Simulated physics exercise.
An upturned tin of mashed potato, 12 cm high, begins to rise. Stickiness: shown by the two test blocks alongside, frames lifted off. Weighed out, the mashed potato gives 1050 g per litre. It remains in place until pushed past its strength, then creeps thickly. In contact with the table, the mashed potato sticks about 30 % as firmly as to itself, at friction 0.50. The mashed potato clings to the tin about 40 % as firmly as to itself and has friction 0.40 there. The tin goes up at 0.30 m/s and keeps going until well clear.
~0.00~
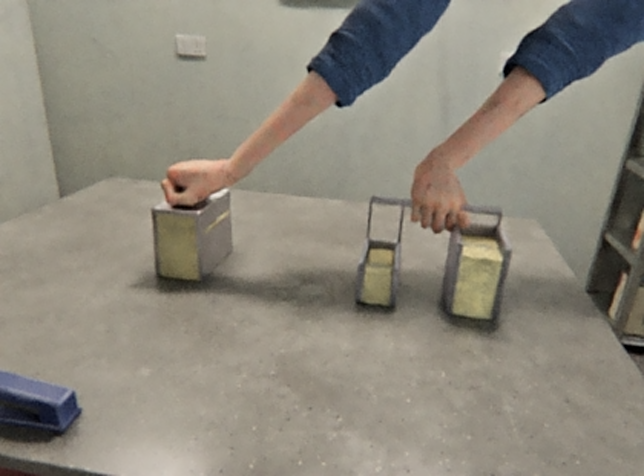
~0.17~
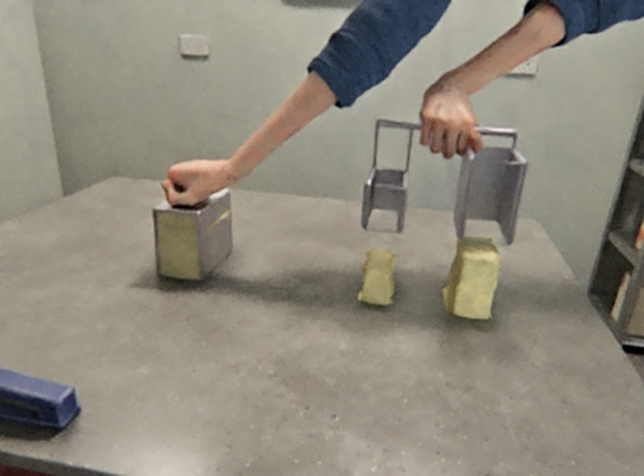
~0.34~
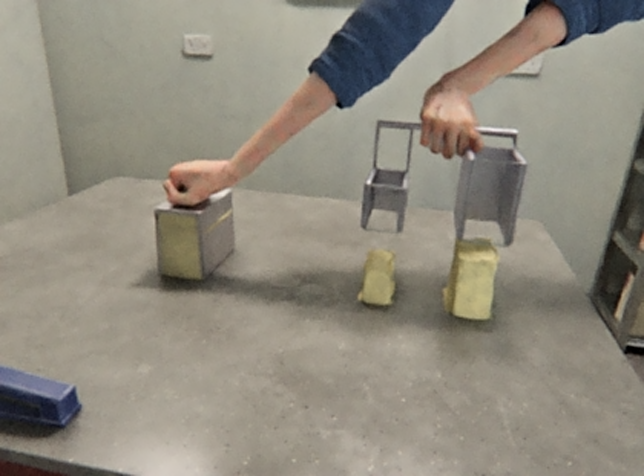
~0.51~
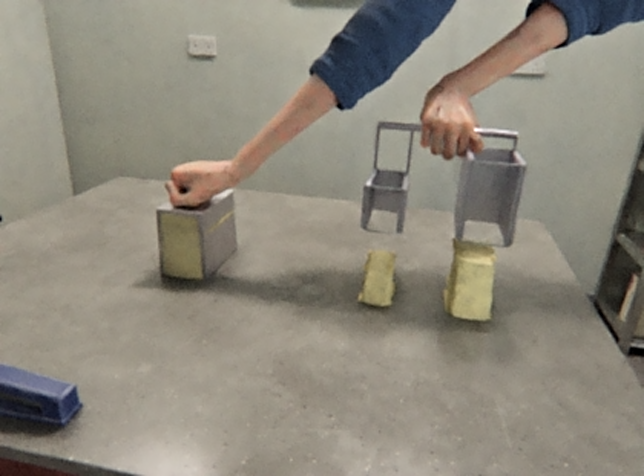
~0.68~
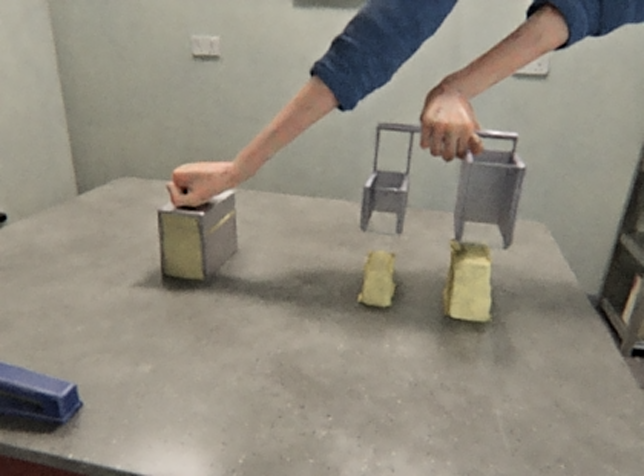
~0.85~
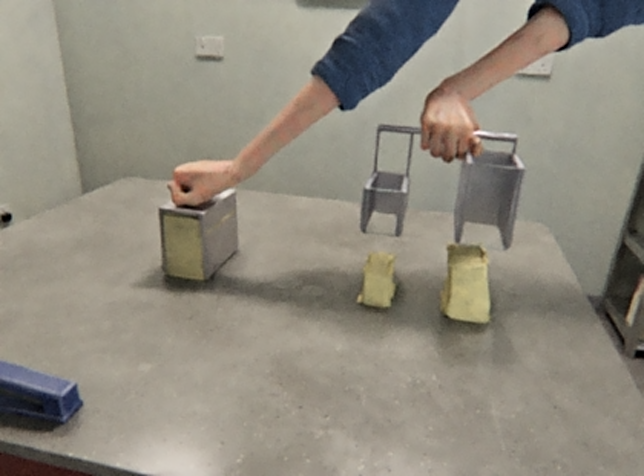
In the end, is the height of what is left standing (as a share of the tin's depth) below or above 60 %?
Measured against the tin's depth, what remains is beyond 60 %.
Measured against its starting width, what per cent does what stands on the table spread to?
I'd put it at some 120 %.
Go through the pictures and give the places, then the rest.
The first frame shows top corner of the tin at (156, 213), not yet moved; crest of the mashed potato at (159, 214); block heights 6.2 cm, 11 cm (left to right).
The second frame shows top corner of the tin at (156, 213), not yet moved; crest of the mashed potato at (160, 214); block heights 6.2 cm, 11 cm (left to right).
The third frame shows top corner of the tin at (158, 213), not yet moved; crest of the mashed potato at (162, 214); block heights 6.2 cm, 11 cm (left to right).
The fourth frame shows top corner of the tin at (160, 213), not yet moved; crest of the mashed potato at (164, 214); block heights 6.2 cm, 11 cm (left to right).
The fifth frame shows top corner of the tin at (161, 214), not yet moved; crest of the mashed potato at (165, 215); block heights 6.2 cm, 11 cm (left to right).
The sixth frame shows top corner of the tin at (162, 212), moved 4 mm; crest of the mashed potato at (166, 215); block heights 6.2 cm, 11 cm (left to right).
After 1.11 s, the tin is up by 7.8 cm.
After 1.41 s, the tin is up by 17 cm; what stands on the table is 91 % of the tin's depth.
After 1.71 s, the tin is up by 24 cm; what stands on the table is 90 % of the tin's depth.
After 2.01 s, the tin is up by 24 cm; what stands on the table is 89 % of the tin's depth.
After 2.40 s, the tin is up by 24 cm; what stands on the table is 88 % of the tin's depth.
